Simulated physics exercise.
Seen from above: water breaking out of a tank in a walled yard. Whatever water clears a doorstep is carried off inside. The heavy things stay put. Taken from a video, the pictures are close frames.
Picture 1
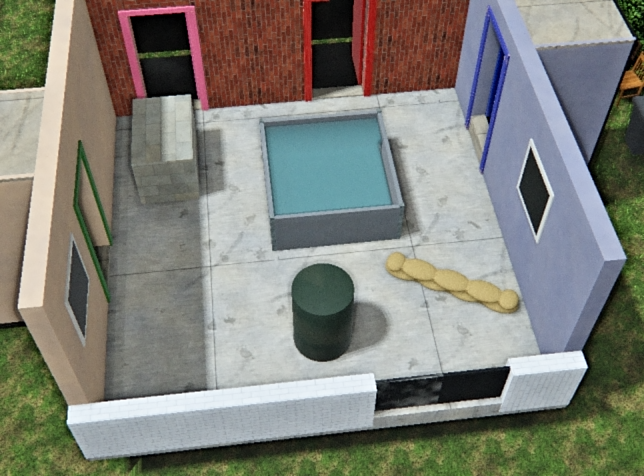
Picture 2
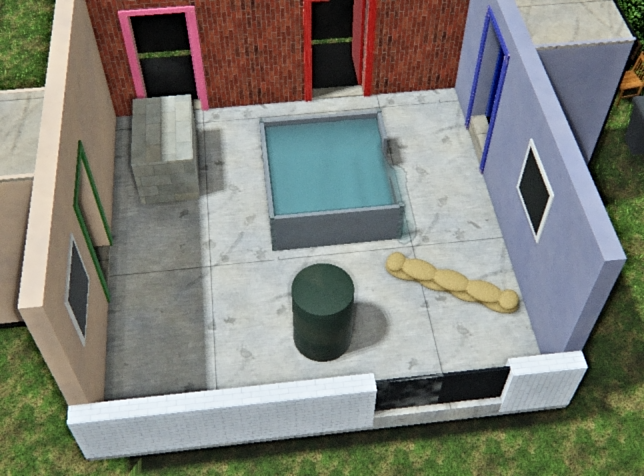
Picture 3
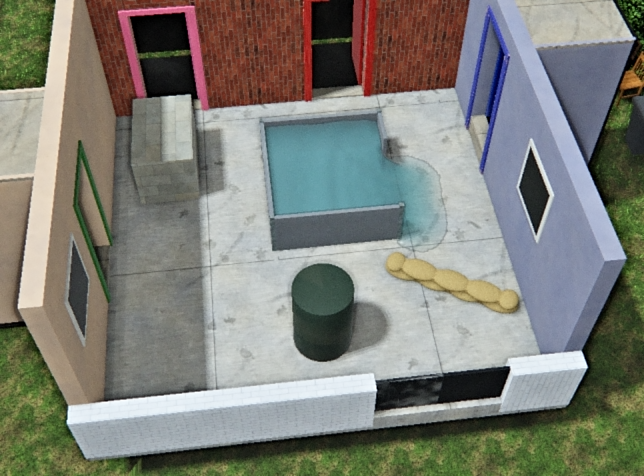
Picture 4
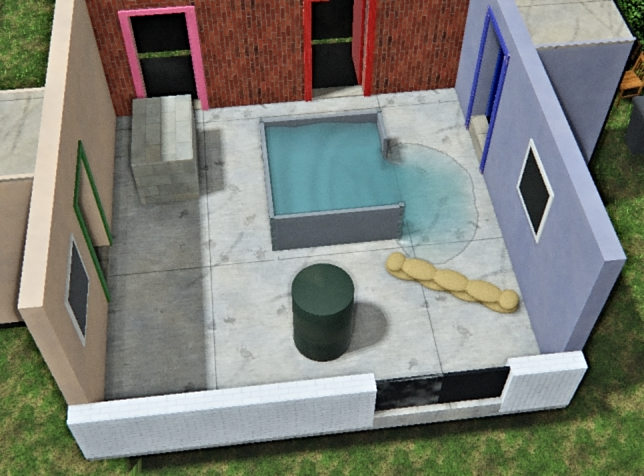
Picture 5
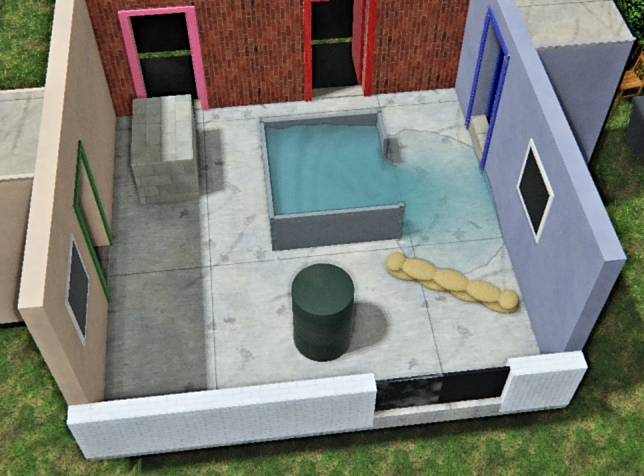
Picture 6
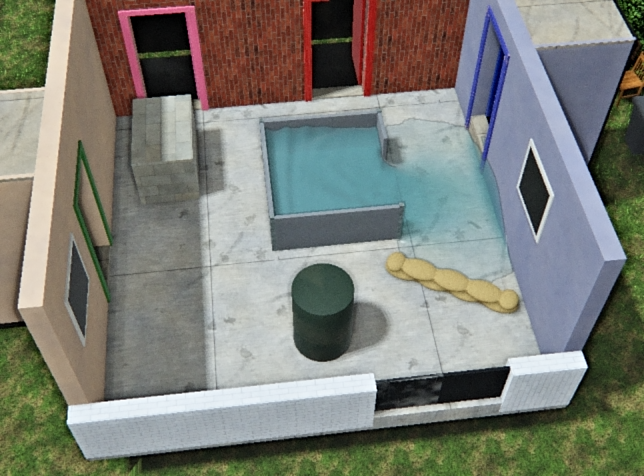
Water poured out through a gap in the right side of a grey tank in a walled yard and spread across the pale floor toward the blue-framed doorway, while the tan sandbags stayed still.
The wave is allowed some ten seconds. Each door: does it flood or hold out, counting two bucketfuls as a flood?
Outcome: The pink door will top two buckets, the blue door will not top two buckets, the red door will top two buckets, the green door will top two buckets.
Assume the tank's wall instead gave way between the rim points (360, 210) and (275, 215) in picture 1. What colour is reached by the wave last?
That would be the red door.
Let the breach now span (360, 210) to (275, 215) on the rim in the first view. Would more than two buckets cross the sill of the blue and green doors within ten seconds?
As for the doors, blue doesn't reach it and green gets past it.
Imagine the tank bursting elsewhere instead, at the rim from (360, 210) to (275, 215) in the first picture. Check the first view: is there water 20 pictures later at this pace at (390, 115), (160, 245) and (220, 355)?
Point by point: Untouched, swamped and swamped.
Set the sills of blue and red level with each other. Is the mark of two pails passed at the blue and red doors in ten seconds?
Here's how I see it: The blue door gets past it, the red door does not reach it.
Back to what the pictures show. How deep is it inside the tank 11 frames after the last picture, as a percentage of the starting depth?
Roughly 42 percent.
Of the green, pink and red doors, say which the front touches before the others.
I'd go with the red-painted one.
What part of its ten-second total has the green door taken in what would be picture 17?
Around 0 percent.
A moment on, water covers 20 % of the floor; the pink door not reached, the blue door wet at the sill, nothing in, the red door not reached, the green door not reached.
Next, water covers 30 % of the floor; the pink door not reached, the blue door under two buckets in, the red door wet at the sill, nothing in, the green door not reached.
Then, water covers 55 % of the floor; the pink door wet at the sill, nothing in, the blue door under two buckets in, the red door under two buckets in, the green door not reached.
Later, water covers 90 % of the floor; the pink door over two buckets in, the blue door under two buckets in, the red door over two buckets in, the green door wet at the sill, nothing in.
In the end, water covers 95 % of the floor; the pink door far over two buckets in, the blue door under two buckets in, the red door over two buckets in, the green door over two buckets in.
